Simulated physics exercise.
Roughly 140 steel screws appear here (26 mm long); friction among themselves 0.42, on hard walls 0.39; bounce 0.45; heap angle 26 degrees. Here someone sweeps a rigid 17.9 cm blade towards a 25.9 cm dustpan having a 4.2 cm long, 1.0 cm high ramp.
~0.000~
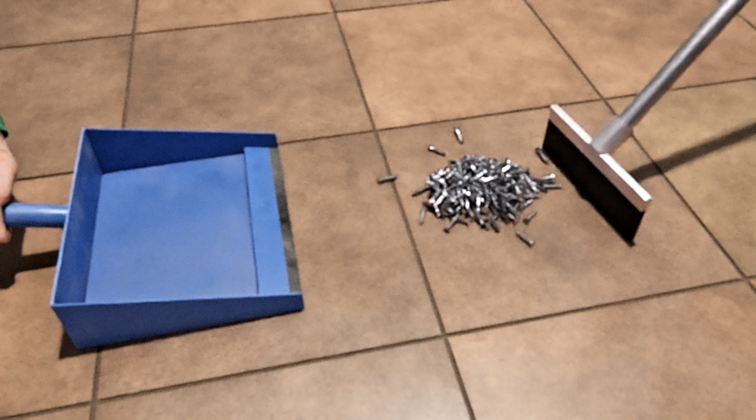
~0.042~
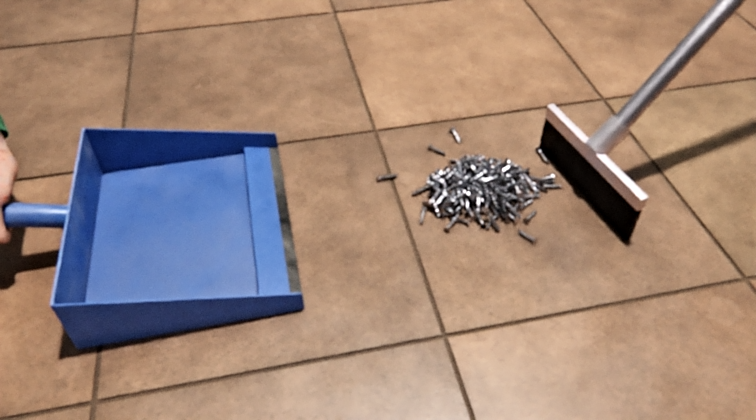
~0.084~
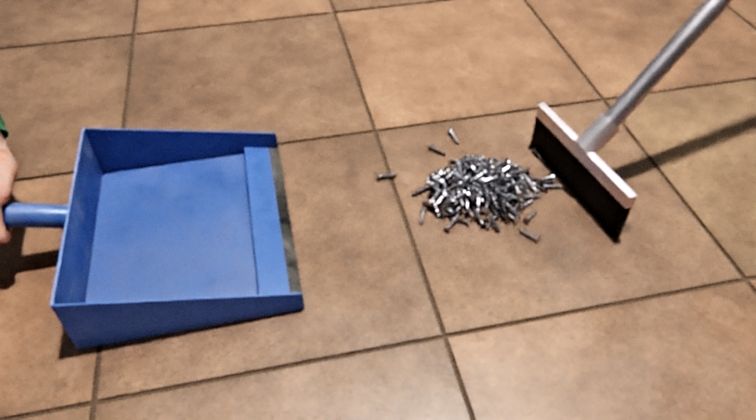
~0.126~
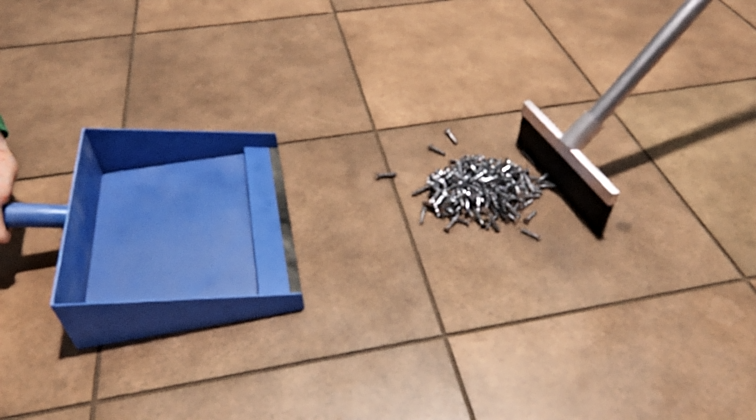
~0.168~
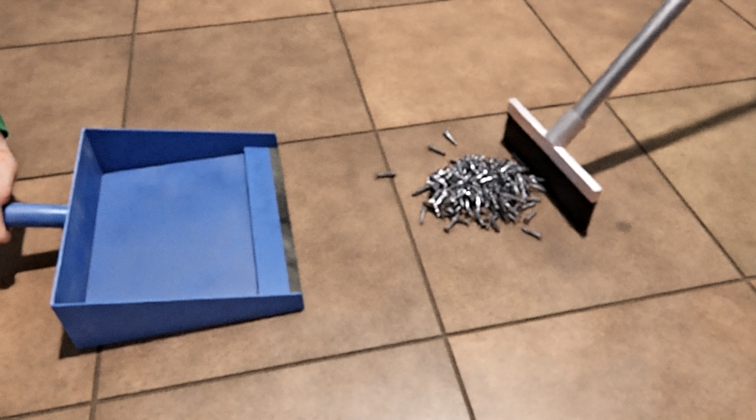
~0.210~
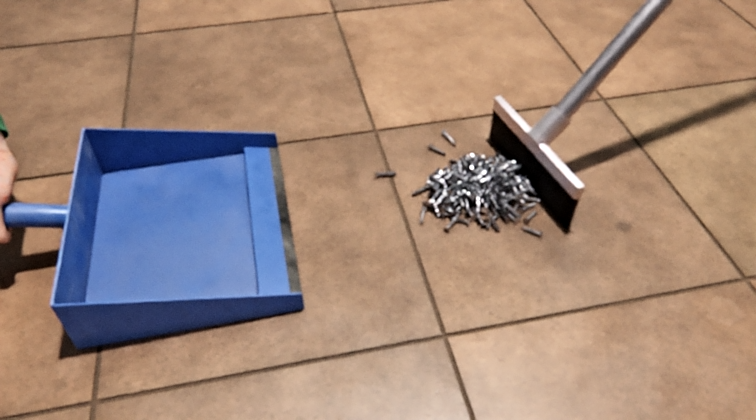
Flat black blade on a metal pole sliding left into a pile of steel screws, a hand holding a blue dustpan still.
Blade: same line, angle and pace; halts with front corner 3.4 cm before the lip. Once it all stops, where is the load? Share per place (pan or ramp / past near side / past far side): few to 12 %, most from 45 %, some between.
Pan: Few. Near side: Few. Far side: Few.
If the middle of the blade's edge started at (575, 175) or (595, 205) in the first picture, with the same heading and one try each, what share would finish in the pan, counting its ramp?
First try about 0 per cent, second about 0 per cent.
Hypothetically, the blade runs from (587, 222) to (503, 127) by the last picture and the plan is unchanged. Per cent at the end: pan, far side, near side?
That ends as pan 15, far 0, and near 5.
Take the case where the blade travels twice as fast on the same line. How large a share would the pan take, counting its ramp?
It would be around 5 per cent.
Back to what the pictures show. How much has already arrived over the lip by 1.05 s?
I'd say some 0 per cent.
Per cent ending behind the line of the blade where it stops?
My guess is close to 45 per cent.
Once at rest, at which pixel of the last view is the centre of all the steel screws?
Somewhere near (344, 204) in the last picture.
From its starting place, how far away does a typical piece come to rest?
16 cm or thereabouts.
After 0.52 s, middle of the blade 17 cm from the lip; 0 % over the lip, far side 0 %, near side 0 %.
After 0.72 s, middle of the blade 10 cm from the lip; 0 % over the lip, far side 0 %, near side 0 %.
Then, at 1.05 s, middle of the blade 5 cm from the lip; 0 % over the lip, far side 5 %, near side 0 %.
At rest (1.4 s), pan 0 %, near side 0 %, far side 5 %, in front of the lip or behind the blade 95 %.
